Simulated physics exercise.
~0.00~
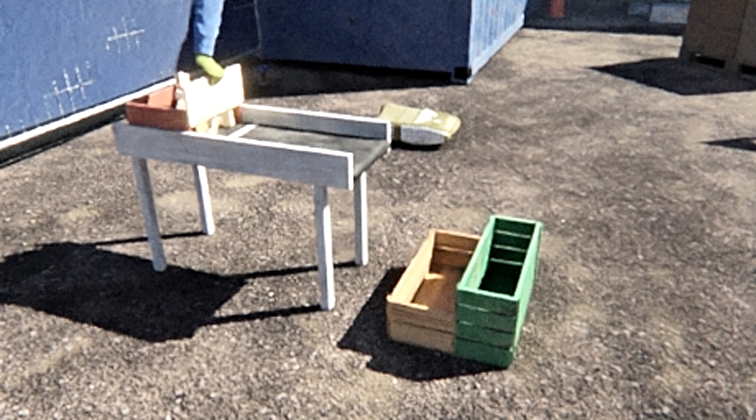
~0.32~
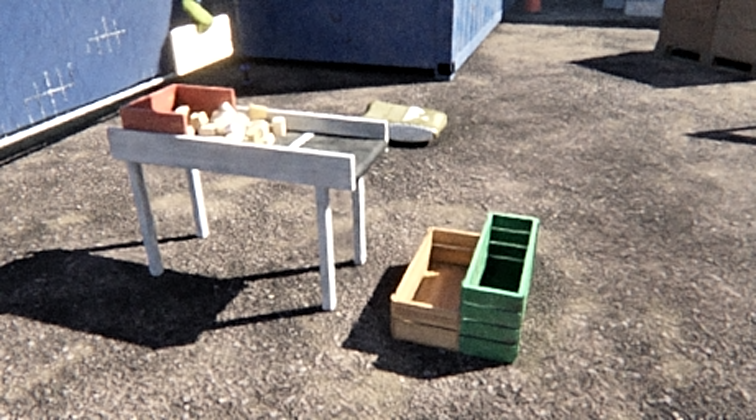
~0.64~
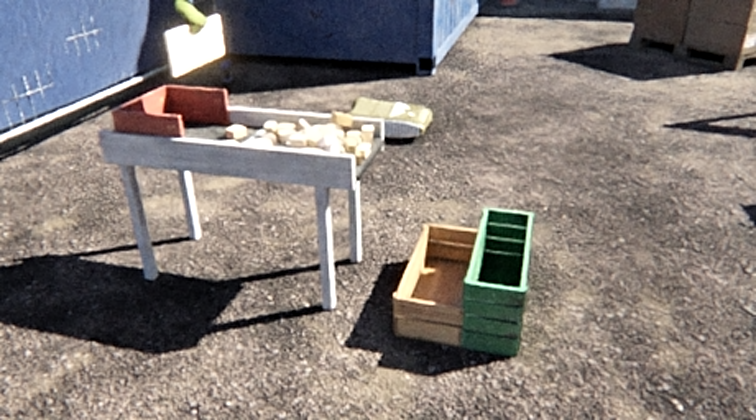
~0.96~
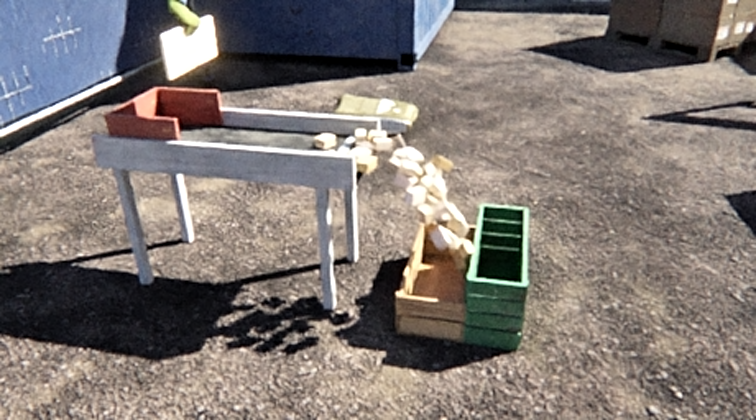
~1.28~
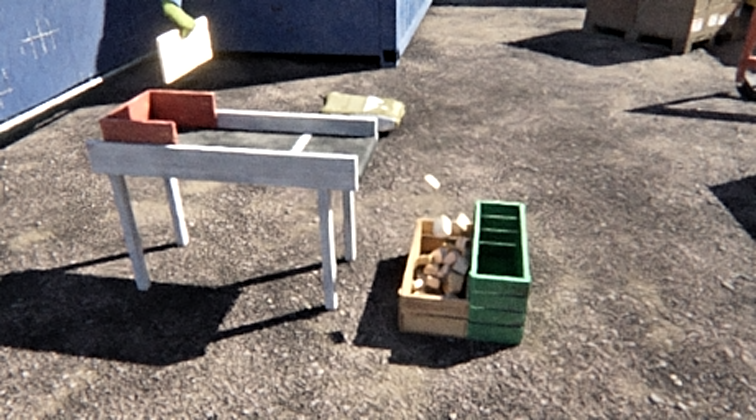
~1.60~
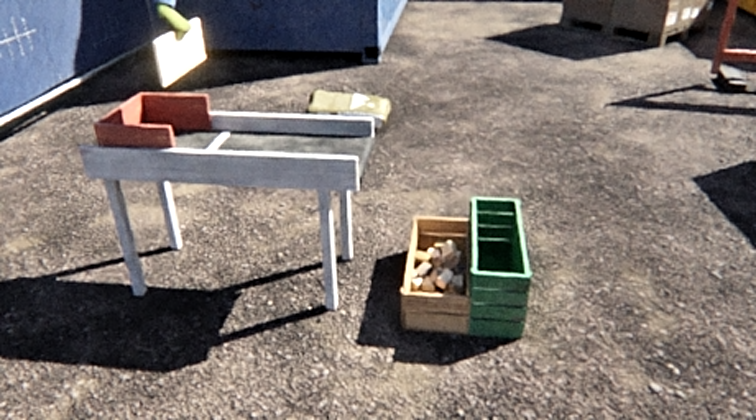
Wooden blocks held in a red pen are released as a gloved hand lifts a pale gate, ride rightward along a raised belt, and tumble off its end in a stream. They land in the wooden tote and settle there, while the green tote beside it looks empty.
